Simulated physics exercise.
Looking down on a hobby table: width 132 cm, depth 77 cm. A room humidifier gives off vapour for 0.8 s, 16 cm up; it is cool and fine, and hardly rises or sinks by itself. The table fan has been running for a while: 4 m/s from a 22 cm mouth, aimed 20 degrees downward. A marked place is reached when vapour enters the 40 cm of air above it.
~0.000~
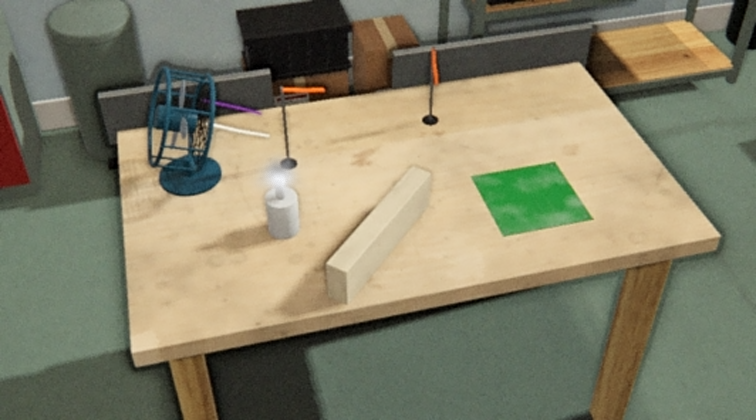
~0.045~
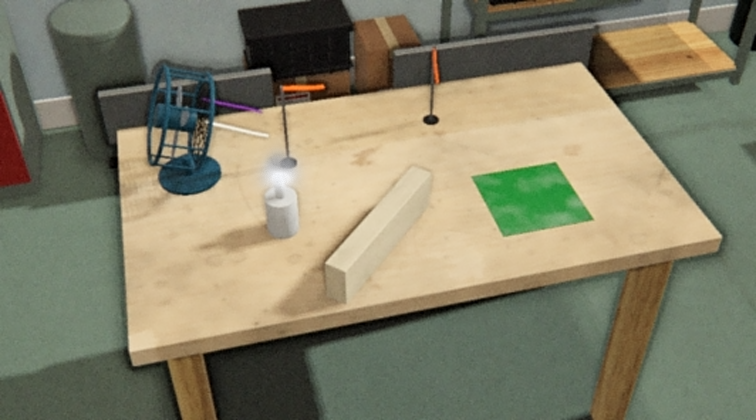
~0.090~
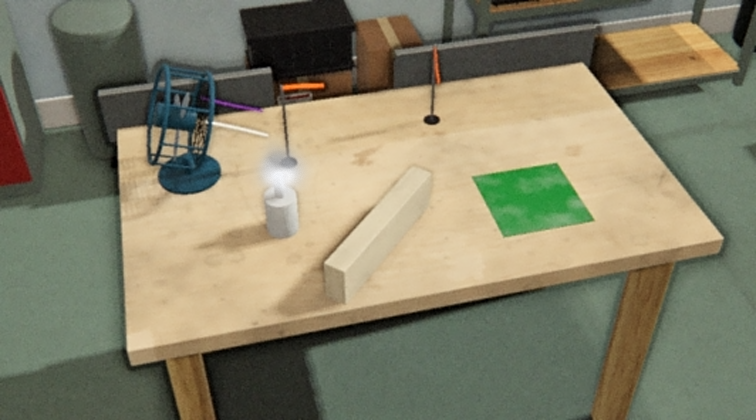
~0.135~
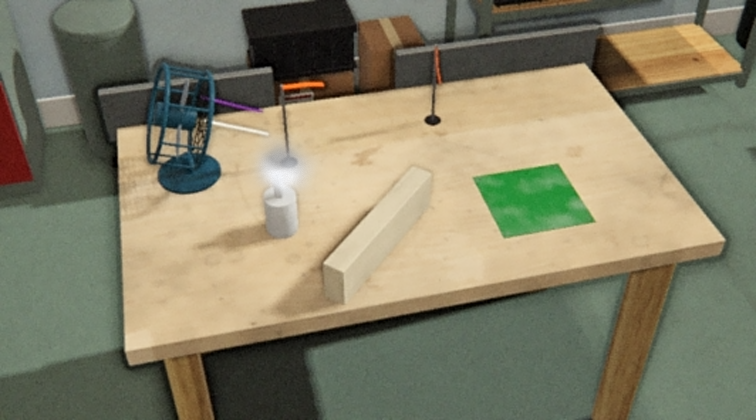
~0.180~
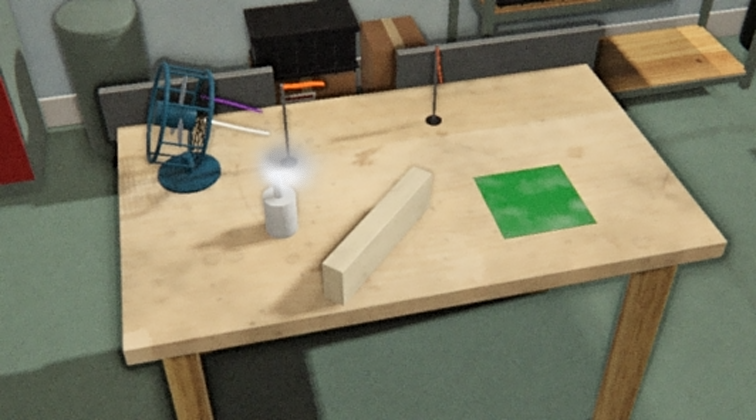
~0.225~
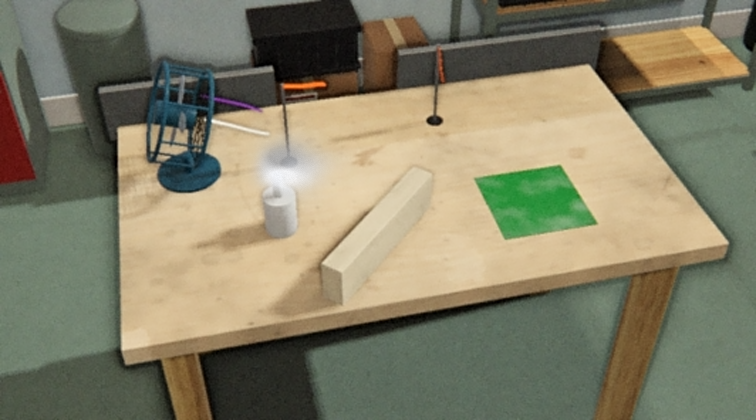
On a wooden table, a small white humidifier beside a blue fan gave off a pale puff of vapour that grew, then spread slightly to the right, while the plank and green square stayed still.
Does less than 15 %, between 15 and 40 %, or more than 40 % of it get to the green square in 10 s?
The share reaching it is above 40 %.
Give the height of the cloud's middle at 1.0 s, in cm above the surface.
Roughly 10 cm up.
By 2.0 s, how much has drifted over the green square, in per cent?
Some 60 per cent.
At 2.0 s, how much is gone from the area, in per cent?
Some 70 per cent.
By 1.0 s, 32 % has passed over the green square; 11 % has left the area, and the middle of the rest is near (430, 154).
By 2.0 s, 57 % has passed over the green square; 69 % has left the area, and the middle of the rest is near (363, 90).
By 4.0 s, 60 % has passed over the green square; 91 % has left the area.
By 10.0 s, 60 % has passed over the green square; 100 % has left the area.
